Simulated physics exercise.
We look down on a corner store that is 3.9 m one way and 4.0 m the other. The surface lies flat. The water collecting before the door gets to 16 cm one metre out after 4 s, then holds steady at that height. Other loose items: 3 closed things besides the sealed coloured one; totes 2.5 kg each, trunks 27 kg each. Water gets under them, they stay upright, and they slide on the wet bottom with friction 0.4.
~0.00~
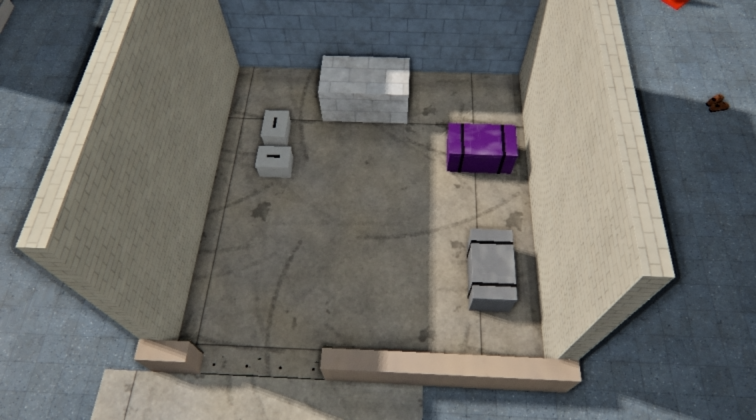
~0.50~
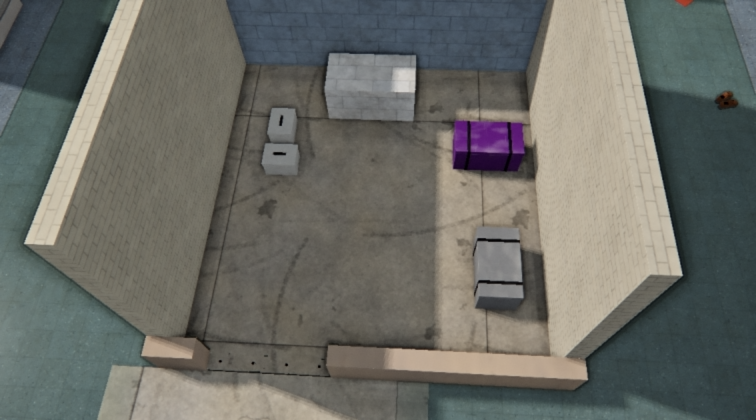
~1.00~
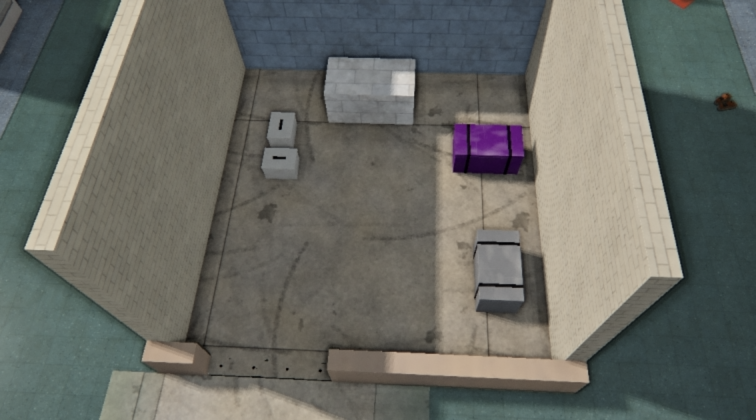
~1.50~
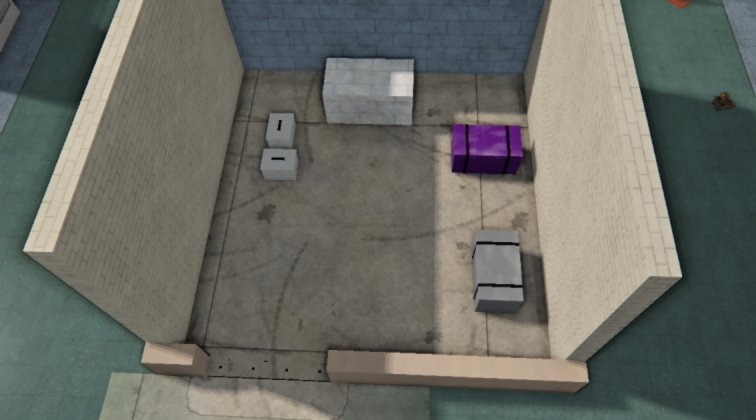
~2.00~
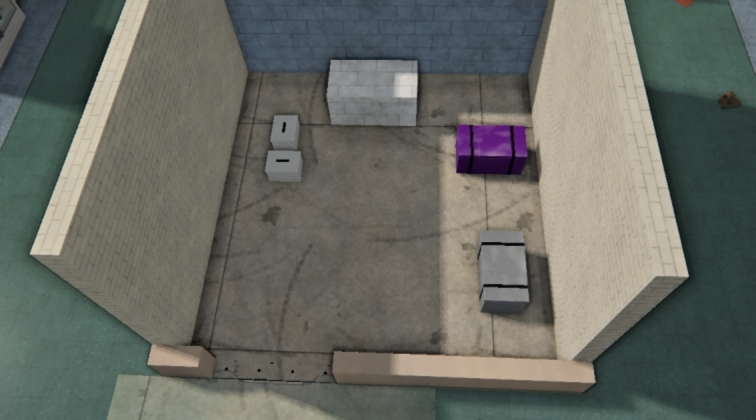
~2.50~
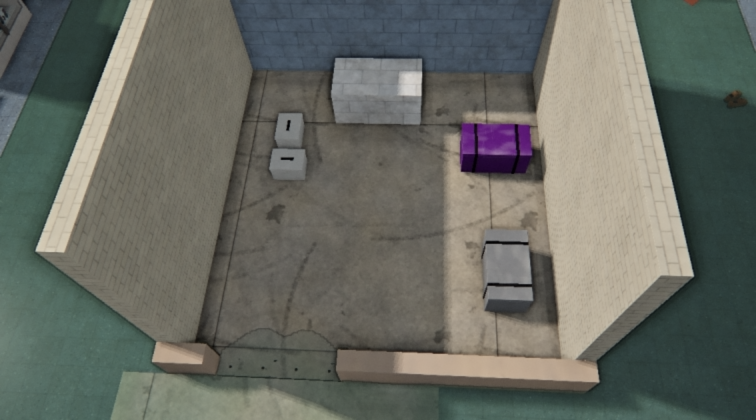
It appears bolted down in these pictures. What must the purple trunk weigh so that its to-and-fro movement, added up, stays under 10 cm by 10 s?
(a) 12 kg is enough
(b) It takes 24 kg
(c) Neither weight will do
It takes 24 kg (b).
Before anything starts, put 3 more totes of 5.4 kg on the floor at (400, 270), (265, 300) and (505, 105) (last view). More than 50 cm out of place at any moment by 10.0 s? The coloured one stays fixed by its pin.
The first comes out below the threshold, the second above the threshold, the third below the threshold.
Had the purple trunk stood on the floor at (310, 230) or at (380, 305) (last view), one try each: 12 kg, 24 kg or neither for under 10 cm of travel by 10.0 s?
Trial 1 - no option succeeds; trial 2 - only the upper mass works.
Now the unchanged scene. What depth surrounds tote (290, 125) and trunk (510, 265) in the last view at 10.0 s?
10 and 2 cm.
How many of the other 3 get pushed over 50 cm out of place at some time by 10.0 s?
It works out to 2.
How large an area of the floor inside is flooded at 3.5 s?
About 1.5 m2.
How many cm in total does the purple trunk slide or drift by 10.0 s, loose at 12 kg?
It would cover some 30 cm all told.
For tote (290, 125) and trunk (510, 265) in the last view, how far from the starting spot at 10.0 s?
Net displacement, in order: 100 cm; 0 cm.
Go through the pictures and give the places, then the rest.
In the first picture, the purple trunk at (483, 139) rests on the ground; 0.0 m2 under water; 0 of 4 have shifted.
In the second picture, the purple trunk at (489, 137) rests on the ground; 0.0 m2 under water; 0 of 4 have shifted.
In the third picture, the purple trunk at (489, 140), on the bottom; 0.0 m2 under water; 0 of 4 have shifted.
In the fourth picture, the purple trunk at (488, 140) rests on the ground; 0.0 m2 under water; 0 of 4 have shifted.
In the fifth picture, the purple trunk at (492, 140) rests on the ground; water covers 0.0 m2; 0 of 4 have shifted.
In the sixth picture, the purple trunk at (497, 139) rests on the ground; 0.3 m2 under water; 0 of 4 have shifted.
After 3.5 s the purple trunk would be 0 cm from its start with 12 kg and 0 cm from its start with 24 kg; 0 cm of water round it then.
After 4.5 s the purple trunk would be 0 cm from its start with 12 kg and 0 cm from its start with 24 kg; 0 cm of water round it then.
After 7.0 s the purple trunk would be 0 cm from its start with 12 kg and 0 cm from its start with 24 kg; 2 cm of water round it then.
After 10.0 s the purple trunk would be 19 cm from its start with 12 kg and 3 cm from its start with 24 kg; 6 cm of water round it then.
